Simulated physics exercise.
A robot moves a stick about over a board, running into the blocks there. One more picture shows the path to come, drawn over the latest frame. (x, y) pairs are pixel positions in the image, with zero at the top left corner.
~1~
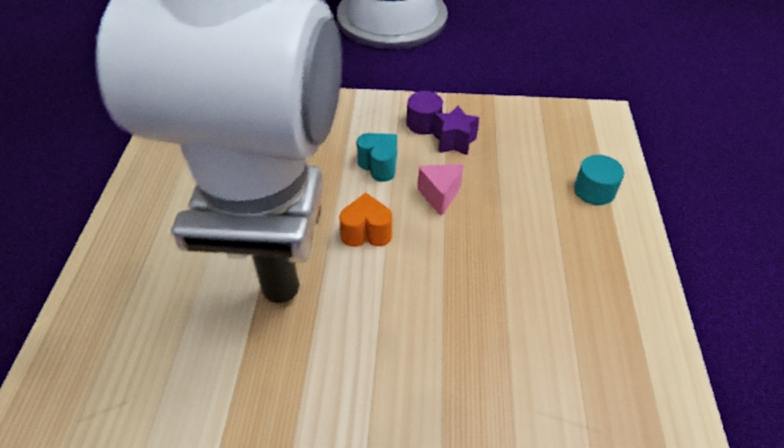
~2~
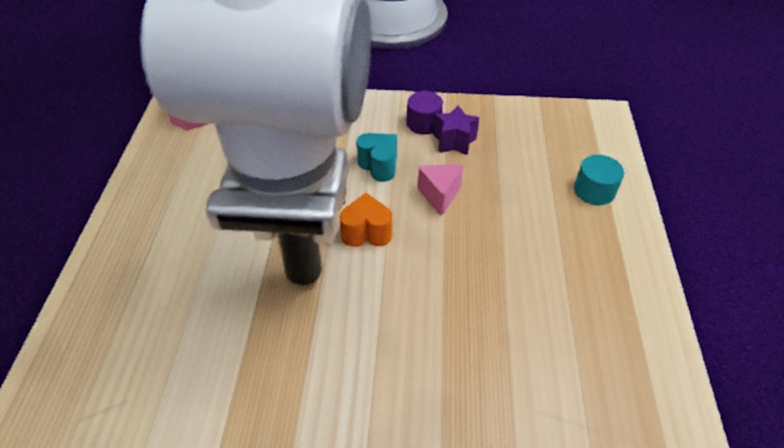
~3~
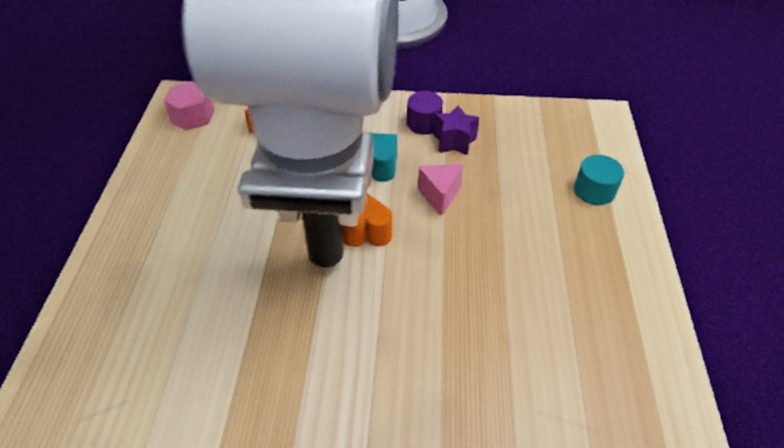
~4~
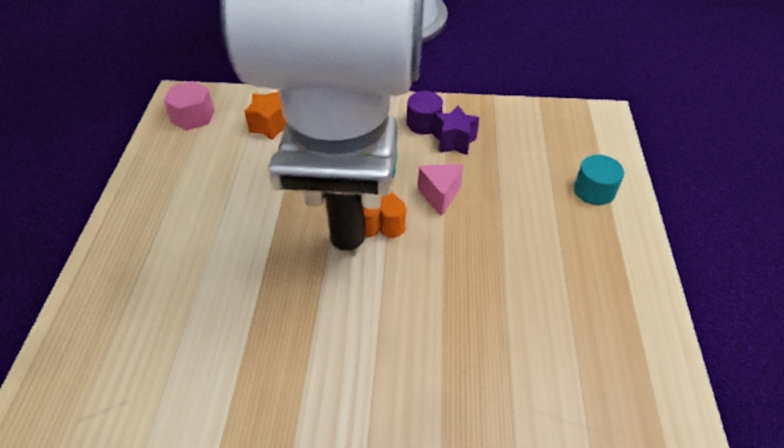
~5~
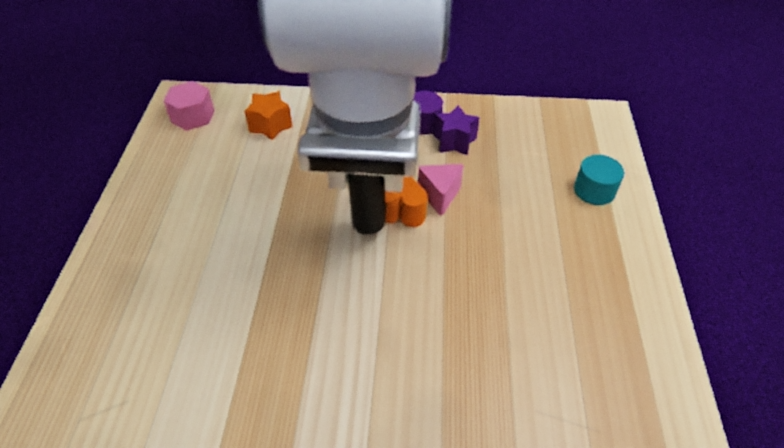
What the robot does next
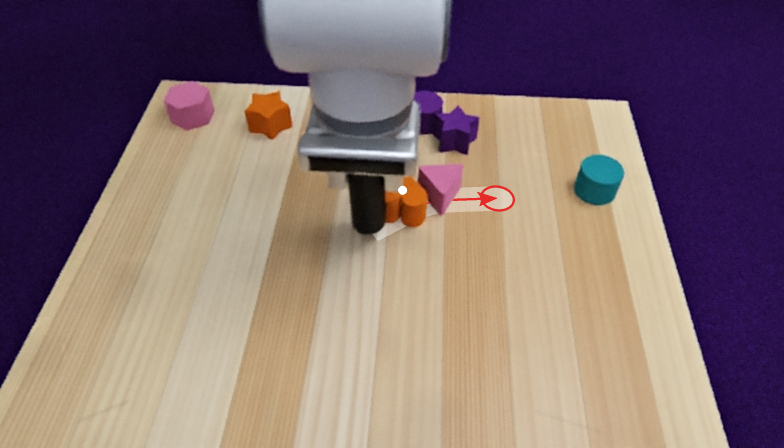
The clip shows a robot arm moving a dark stick up and to the right across a wooden board of colored blocks, reaching the orange heart and pushing it a short way toward the pink triangle.
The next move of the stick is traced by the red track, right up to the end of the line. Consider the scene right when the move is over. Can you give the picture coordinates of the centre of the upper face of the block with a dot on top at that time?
My estimate: (518, 153).
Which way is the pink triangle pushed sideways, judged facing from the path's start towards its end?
It moves left.
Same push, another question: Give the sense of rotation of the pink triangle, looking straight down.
Rotates counter-clockwise.
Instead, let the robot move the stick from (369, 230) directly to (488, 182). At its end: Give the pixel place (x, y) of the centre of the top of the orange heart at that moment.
For the centre of its top, I'd go with (521, 145).
The drawn path runs from (369, 230) over (429, 203) to (497, 198); the dot is on the orange heart.
What follows on the original path. One third of the way, stick at (409, 201); orange heart at (444, 173); pink triangle at (473, 163).
Two thirds of the way, stick at (454, 192); orange heart at (486, 162); pink triangle at (512, 151).
At the end, stick at (499, 190); turquoise heart not moved; orange heart at (518, 153), turned 15° anticlockwise; pink triangle at (536, 137), turned 20° anticlockwise.
